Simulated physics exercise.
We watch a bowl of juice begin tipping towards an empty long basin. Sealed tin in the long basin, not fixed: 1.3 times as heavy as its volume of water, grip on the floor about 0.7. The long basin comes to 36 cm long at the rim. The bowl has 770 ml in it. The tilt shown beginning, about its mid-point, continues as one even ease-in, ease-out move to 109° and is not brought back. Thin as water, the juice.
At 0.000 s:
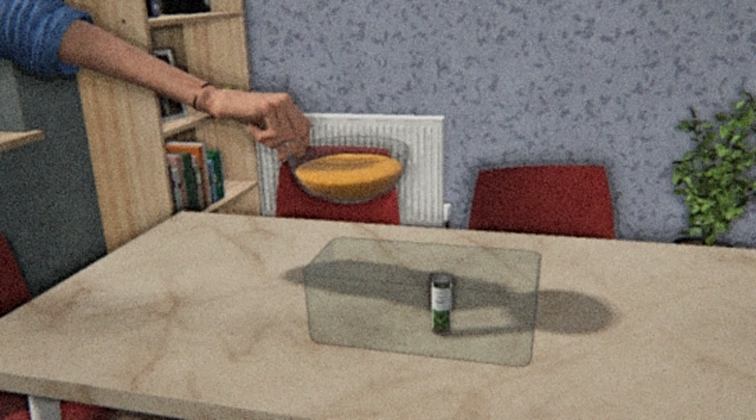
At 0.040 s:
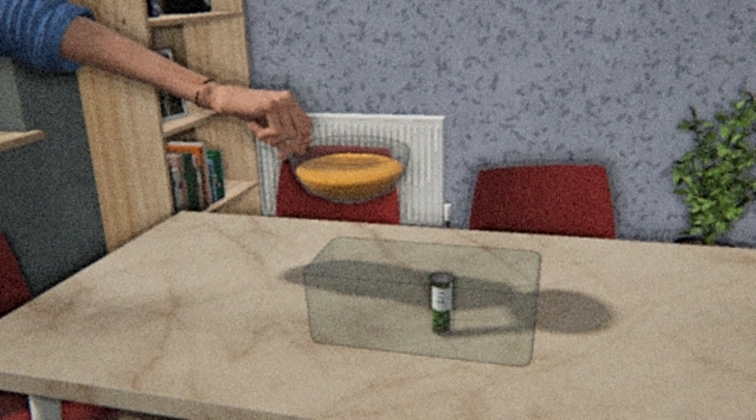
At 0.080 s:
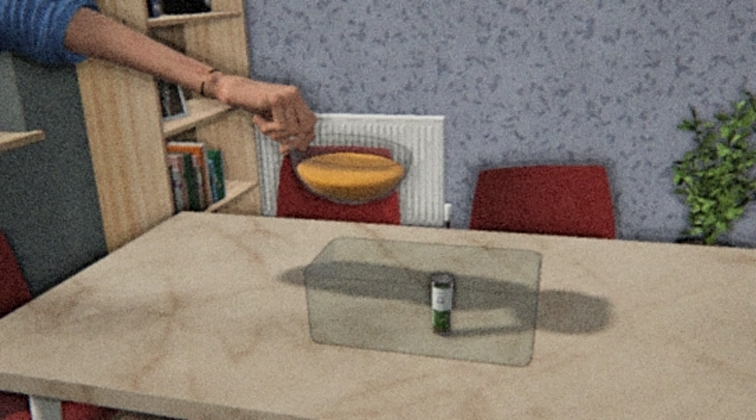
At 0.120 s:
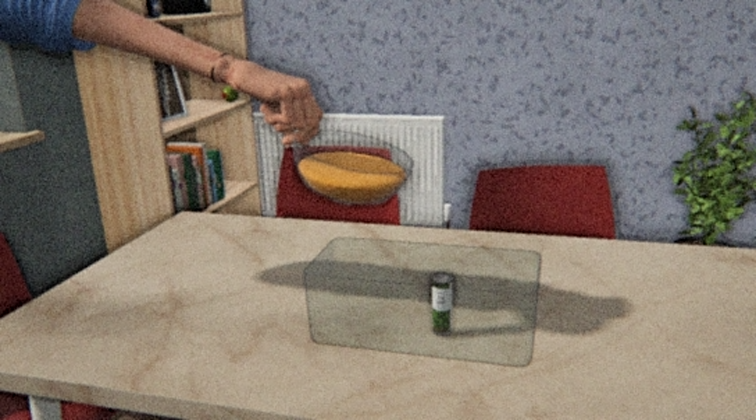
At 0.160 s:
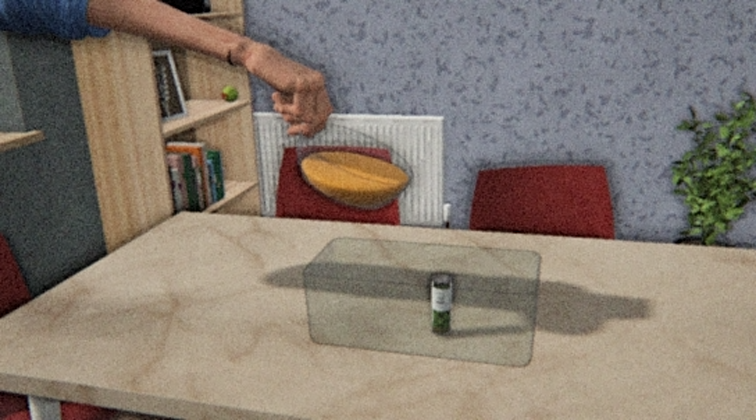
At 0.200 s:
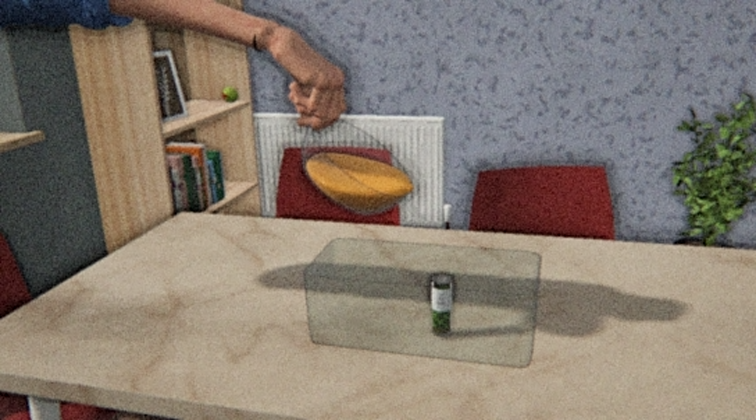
An arm in a blue sleeve, with a bracelet at the wrist, reaches in from the left, its hand at a clear bowl of orange juice above a pale marbled table, seen from slightly above. On the table stand a clear long basin and a small green-and-white tin, with red chairs, a white radiator, wooden shelves and a plant behind. The hand shifts right as the bowl tilts steadily down to the right, the view staying still.
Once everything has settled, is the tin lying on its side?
Yes.
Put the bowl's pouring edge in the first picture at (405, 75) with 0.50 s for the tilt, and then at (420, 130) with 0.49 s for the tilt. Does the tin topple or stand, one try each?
Try 1: Still standing; try 2: Still standing.
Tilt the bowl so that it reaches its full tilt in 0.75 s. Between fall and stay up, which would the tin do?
So the tin will hold steady.
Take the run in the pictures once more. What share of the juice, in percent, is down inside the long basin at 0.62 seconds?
Some 98 per cent.
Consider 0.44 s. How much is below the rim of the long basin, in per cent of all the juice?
Roughly 64 percent of it.
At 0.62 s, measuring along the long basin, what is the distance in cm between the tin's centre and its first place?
Near 3 cm.
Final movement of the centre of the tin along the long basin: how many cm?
Looks like roughly 8.0 cm in total.
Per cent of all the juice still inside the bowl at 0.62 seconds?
Close to 0 in a hundred.
By 0.44 s the tilt is 105° and 3 per cent is still to pour; the tin stands where it began.
By 0.62 s the tilt is 109° and 0 per cent is still to pour; the tin leans 18°.
By 0.80 s the tilt is 109° and 0 per cent is still to pour; the tin lies on its side.
By 1.00 s the tilt is 109° and 0 per cent is still to pour; the tin lies on its side.
At rest the tin lies on its side.
